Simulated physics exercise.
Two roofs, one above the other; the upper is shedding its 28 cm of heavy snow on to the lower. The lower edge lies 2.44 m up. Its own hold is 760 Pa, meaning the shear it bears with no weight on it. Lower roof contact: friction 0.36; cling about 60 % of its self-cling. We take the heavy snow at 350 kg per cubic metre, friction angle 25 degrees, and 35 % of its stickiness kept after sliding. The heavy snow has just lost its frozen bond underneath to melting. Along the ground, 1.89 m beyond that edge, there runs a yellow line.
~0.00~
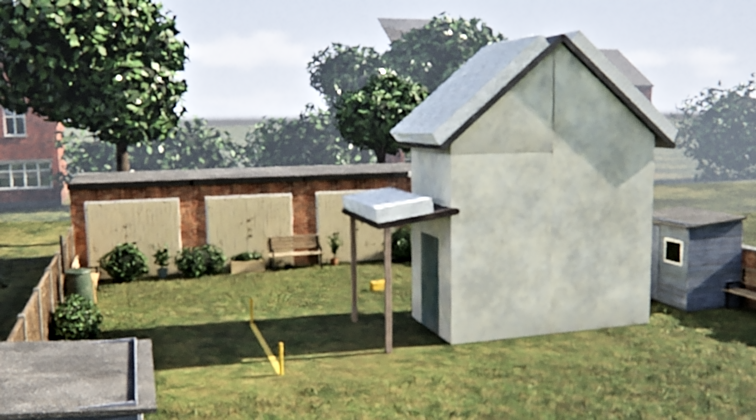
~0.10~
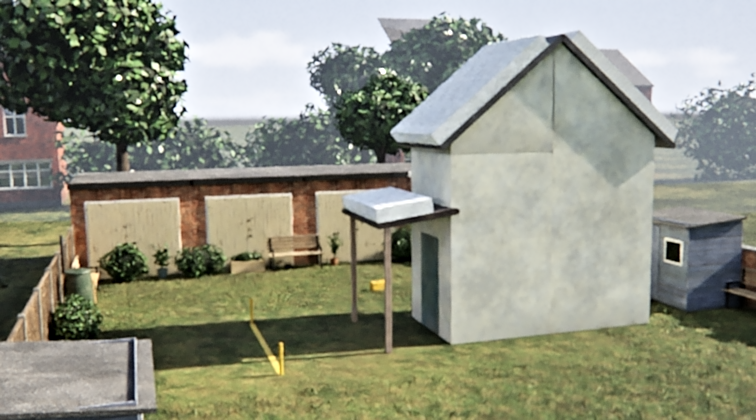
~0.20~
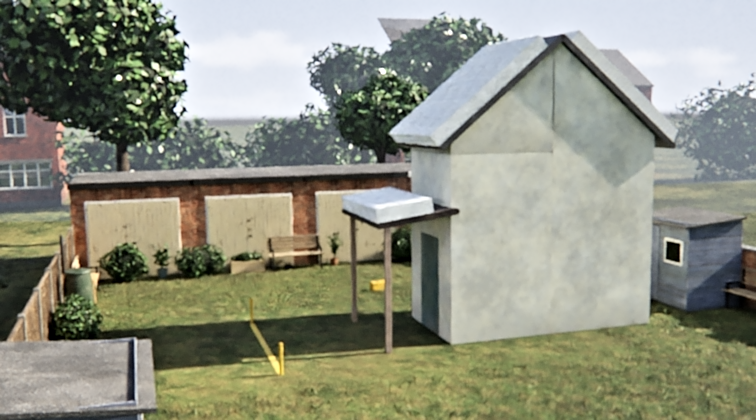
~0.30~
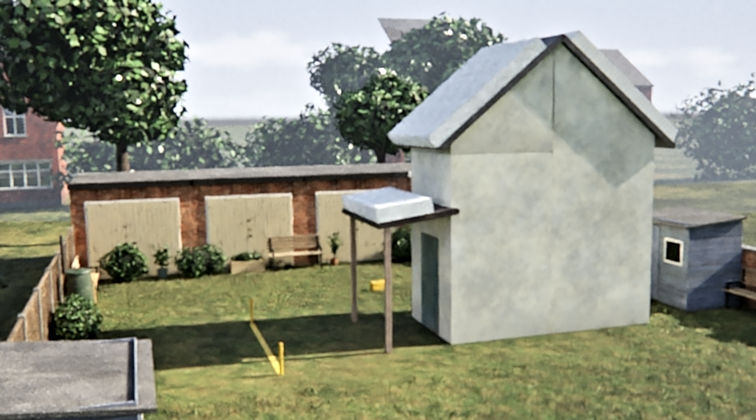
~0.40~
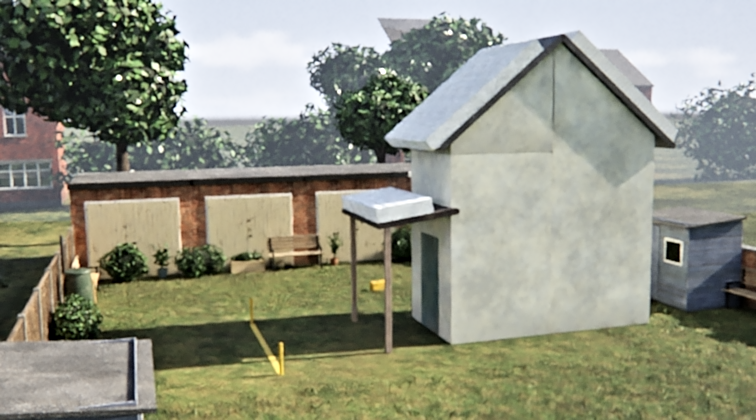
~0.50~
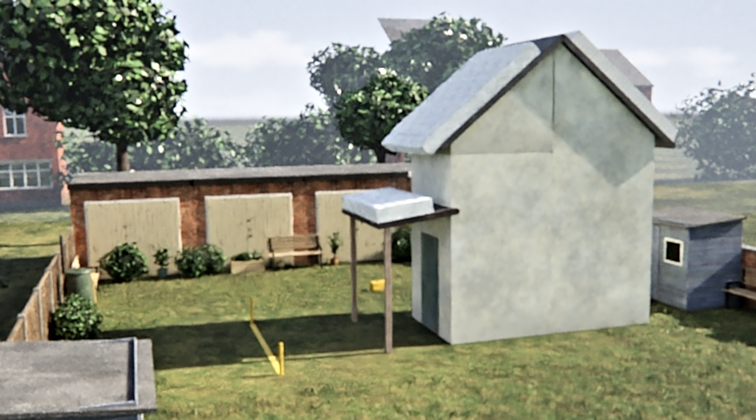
A tall pale house with a steep roof stood on a lawn beside a lower roof on posts, and the snow on its left slope slid slowly down a little, poking slightly past the edge.
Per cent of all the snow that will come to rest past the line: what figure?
Near 24 %.
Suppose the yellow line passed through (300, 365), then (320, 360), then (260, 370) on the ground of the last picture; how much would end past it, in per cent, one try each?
First try around 35 per cent, second around 45 per cent, third around 18 per cent.
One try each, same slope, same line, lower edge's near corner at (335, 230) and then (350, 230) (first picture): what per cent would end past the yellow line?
I'd expect around 2 percent the first time and around 8 percent the second.
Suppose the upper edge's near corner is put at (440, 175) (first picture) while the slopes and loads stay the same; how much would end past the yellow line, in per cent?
Roughly 0 %.
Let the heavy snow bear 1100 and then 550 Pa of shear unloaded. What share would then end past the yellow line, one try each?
Respectively 12 % and 30 %.
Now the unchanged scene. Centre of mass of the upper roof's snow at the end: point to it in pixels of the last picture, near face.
Around (307, 331).
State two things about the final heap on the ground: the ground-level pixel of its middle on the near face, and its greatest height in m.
The heap centres close to (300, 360) and stands about 0.4 m tall.
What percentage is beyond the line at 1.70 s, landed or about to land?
0 percent.
After 1.05 s, none is below the lower edge and 0 % is past the line.
After 1.70 s, none is below the lower edge and 0 % is past the line.
After 2.35 s, 56 % is below the lower edge and 2 % is past the line.
After 3.00 s, 69 % is below the lower edge and 24 % is past the line.
After 4.20 s, at the end, 70 % is below the lower edge and 24 % is past the line.
